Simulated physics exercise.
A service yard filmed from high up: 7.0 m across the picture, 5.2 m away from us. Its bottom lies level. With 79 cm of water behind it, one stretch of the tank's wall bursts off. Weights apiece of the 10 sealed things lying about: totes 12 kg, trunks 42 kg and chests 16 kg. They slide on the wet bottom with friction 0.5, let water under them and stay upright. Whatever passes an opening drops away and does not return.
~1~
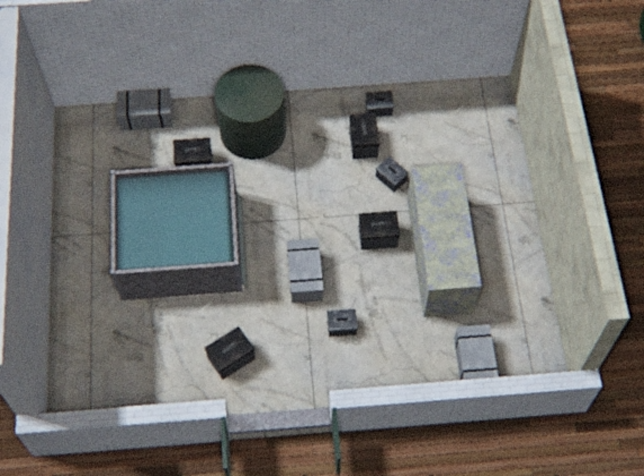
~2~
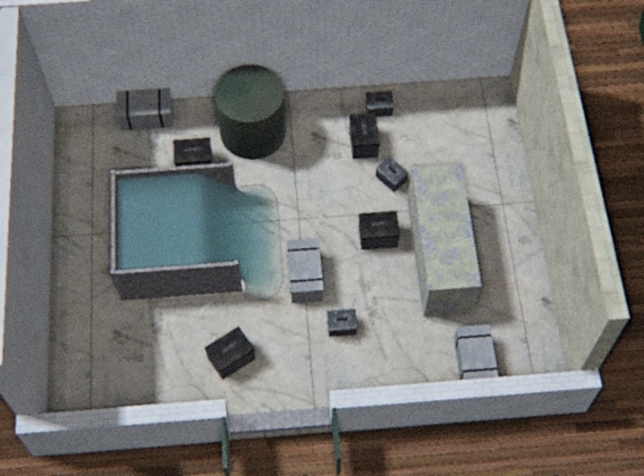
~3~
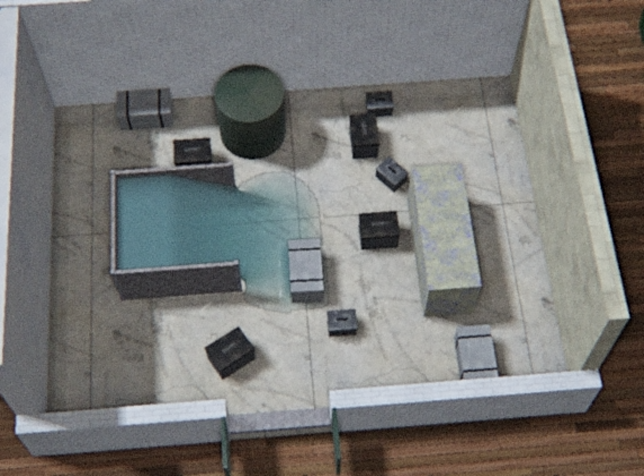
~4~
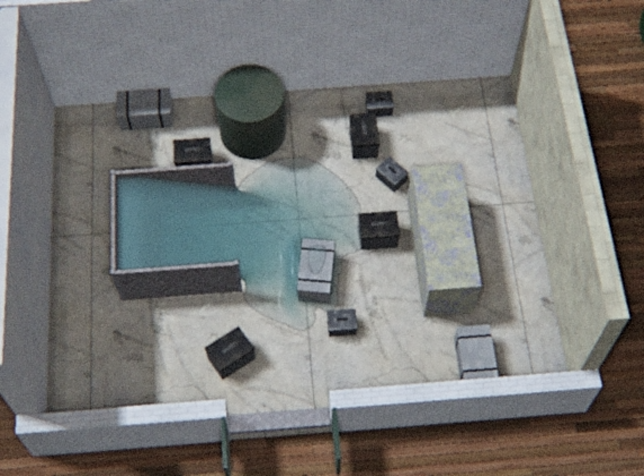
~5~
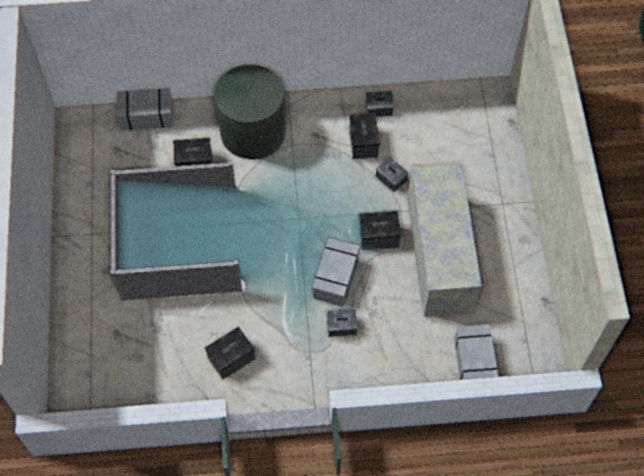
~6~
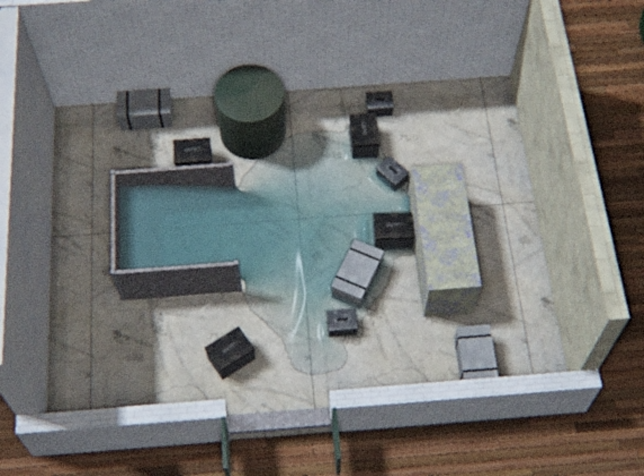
A walled yard with a pale, marbled floor is seen from high above by a still camera. A dark-rimmed tank of teal water sits at left, near a dark green cylinder, with grey trunks, small dark chests and a long, mottled pale block around the floor. The tank's right wall gives way, water spreads rightward and toward the front, and a grey trunk slides right, turning, before a dark chest shifts toward the block.
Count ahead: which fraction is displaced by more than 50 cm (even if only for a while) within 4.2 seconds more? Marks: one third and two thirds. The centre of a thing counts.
Share: At least two thirds.
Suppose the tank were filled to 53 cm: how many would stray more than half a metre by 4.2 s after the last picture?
Then 6.
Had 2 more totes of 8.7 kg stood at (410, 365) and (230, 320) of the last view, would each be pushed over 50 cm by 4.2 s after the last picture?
In turn: Past it, short of it.
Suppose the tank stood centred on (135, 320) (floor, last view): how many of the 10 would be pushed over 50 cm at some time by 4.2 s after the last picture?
In that case 8 of them.
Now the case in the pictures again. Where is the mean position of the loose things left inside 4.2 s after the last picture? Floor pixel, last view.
At about (367, 239).
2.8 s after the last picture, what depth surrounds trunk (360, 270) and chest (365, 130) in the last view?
About 10 and 17 cm.
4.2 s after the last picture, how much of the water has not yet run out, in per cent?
About 96 per cent.
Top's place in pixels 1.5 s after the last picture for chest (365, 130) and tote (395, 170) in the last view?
Near (463, 72) and (498, 74).
Then, 0.4 s after the last picture 1 of 10 are over 50 cm from their spots; 1 afloat.
Then, 1.5 s after the last picture 5 of 10 are over 50 cm from their spots; 6 afloat.
Then, 2.8 s after the last picture 7 of 10 are over 50 cm from their spots; 5 afloat.
Then, 4.2 s after the last picture 7 of 10 are over 50 cm from their spots, and 7 have been at some point; 4 afloat.
